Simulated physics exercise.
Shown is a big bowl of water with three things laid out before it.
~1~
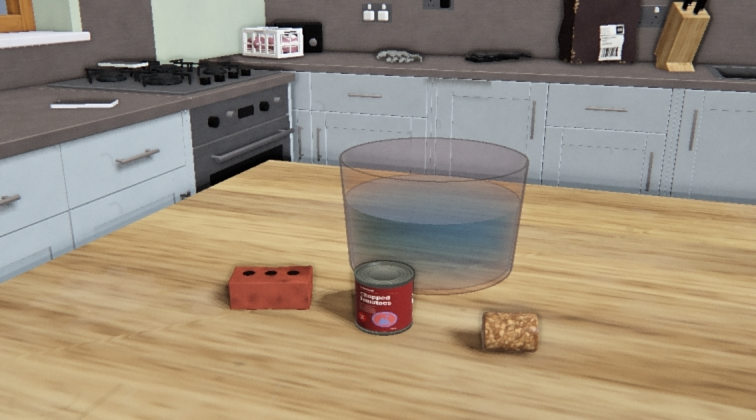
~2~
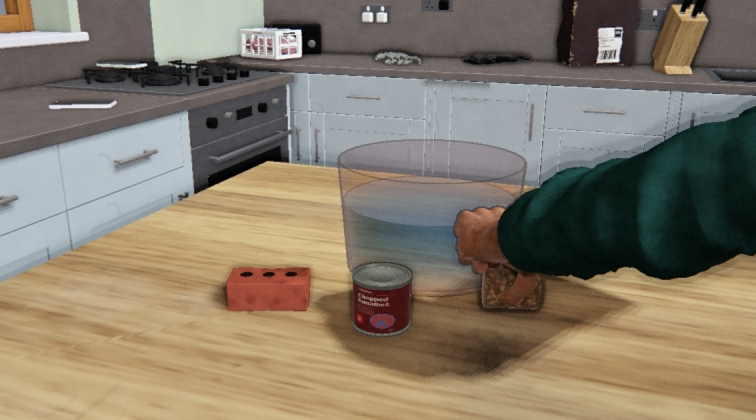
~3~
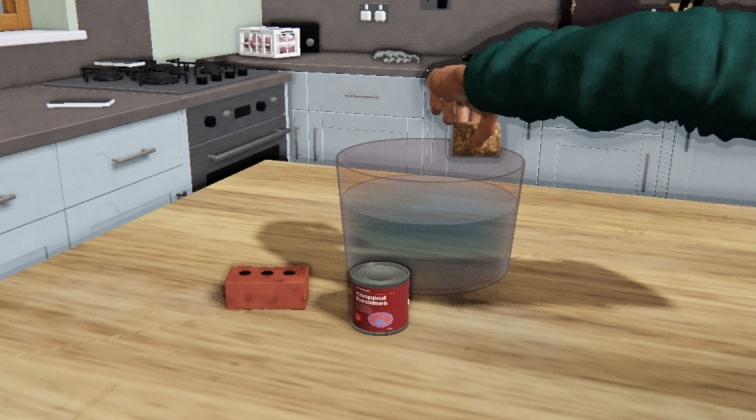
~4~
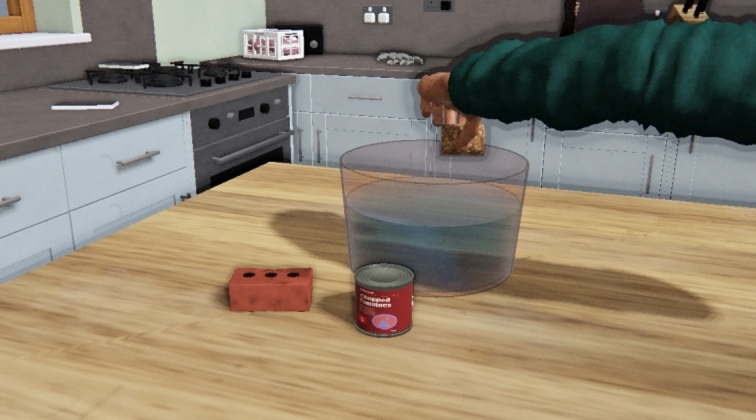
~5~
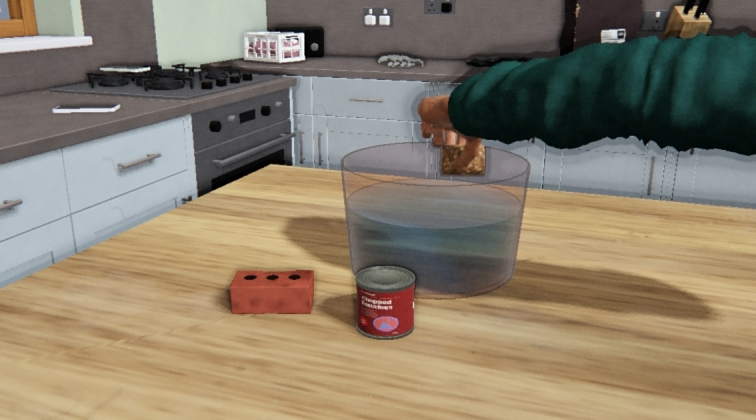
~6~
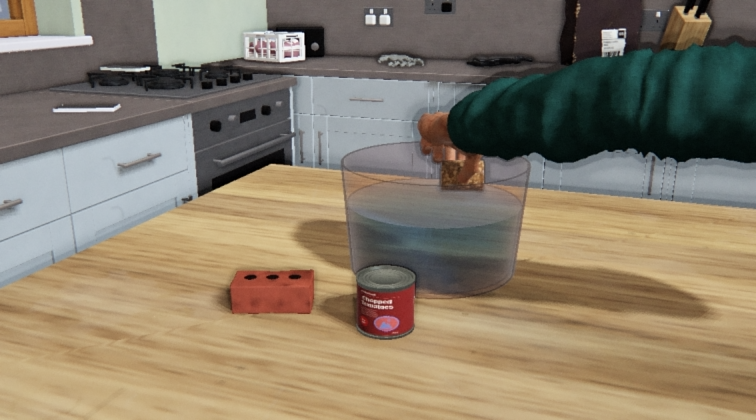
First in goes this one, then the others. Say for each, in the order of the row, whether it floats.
Starting at the left, it drops under, then it drops under, then it rides the liquid.
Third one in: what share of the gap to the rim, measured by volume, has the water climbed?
I'd put it near 16 per cent.
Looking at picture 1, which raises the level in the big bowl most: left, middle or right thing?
That would be the one at the centre, I'd say.
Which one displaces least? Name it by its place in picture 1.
Note: The far-right item.
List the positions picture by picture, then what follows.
The first picture shows the row from the left; piece of brick (272, 288); tin of food (384, 298); cork (510, 332).
The second picture shows a hand picks up the cork; cork (511, 288); tin of food (382, 299).
In the third picture, it is carried over; cork (476, 139); piece of brick (268, 288).
In the fourth picture, it is above the big bowl; cork (462, 140); tin of food (384, 300).
The fifth picture shows it comes down; cork (462, 160); piece of brick (273, 292).
In the sixth picture, it is just over the surface; piece of brick (273, 292); tin of food (386, 302); cork (462, 175).
Soon after, the cork floats.
Later, the tin of food goes to the bottom.
In the end, the piece of brick goes to the bottom; afloat, cork.
